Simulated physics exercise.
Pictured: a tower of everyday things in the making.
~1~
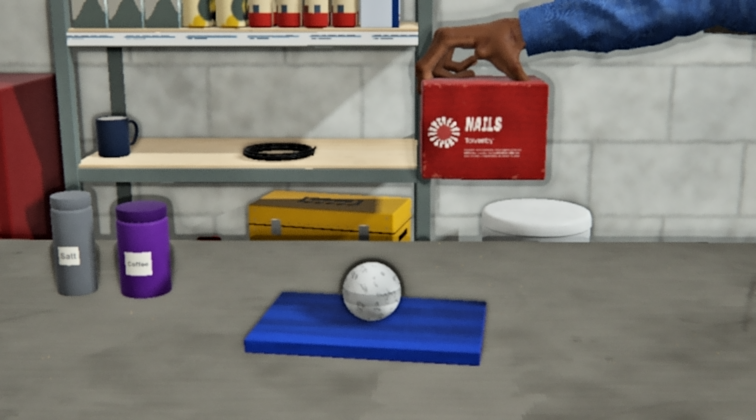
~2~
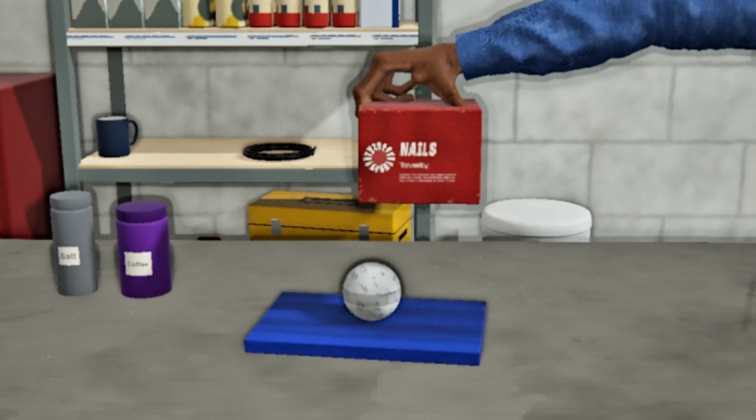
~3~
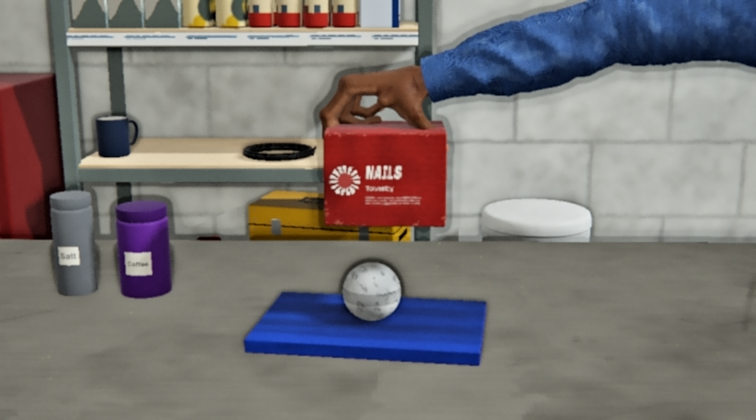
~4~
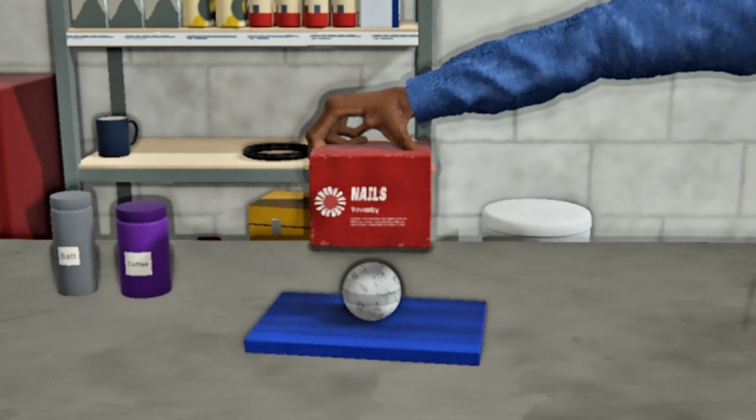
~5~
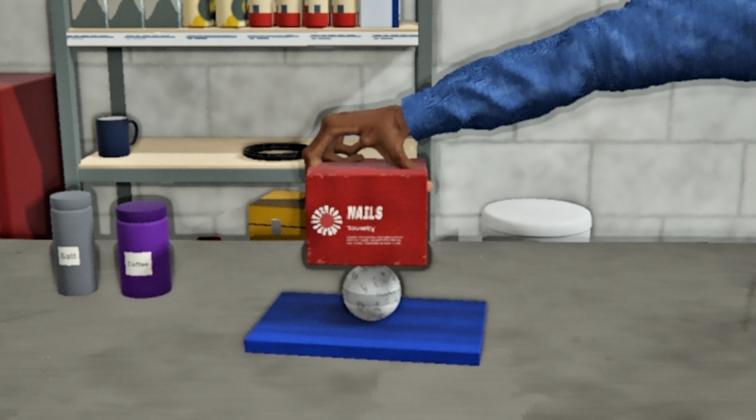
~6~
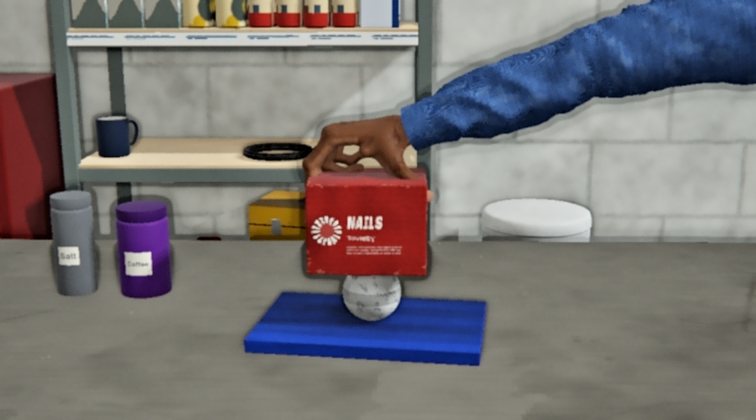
In a workshop, a hand lowers a red box leftward onto a white ball.
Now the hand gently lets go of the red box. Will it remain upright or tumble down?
Not firm.
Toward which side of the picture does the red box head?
Its movement is toward the left.
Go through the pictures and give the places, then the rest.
In the first frame, still above its spot; red box (481, 126); blue board (372, 326).
In the second frame, still above its spot; red box (419, 149); white ball (372, 292).
In the third frame, still above its spot; red box (386, 172); blue board (372, 326).
In the fourth frame, still above its spot; red box (371, 192); white ball (372, 292).
In the fifth frame, still above its spot; red box (368, 210); blue board (372, 326).
In the sixth frame, in place under the hand; red box (368, 220); white ball (372, 292).
Then, 0.60 s later than the last frame, red box now fallen; white ball moved a little.
Then, 0.80 s later than the last frame, white ball moved a little.
Then, 1.30 s later than the last frame, red box resting near (165, 289).
When it is over, fallen, red box; the other 4 as before. End places, in pixels of the last picture, red box near (165, 289). The pile comes apart.
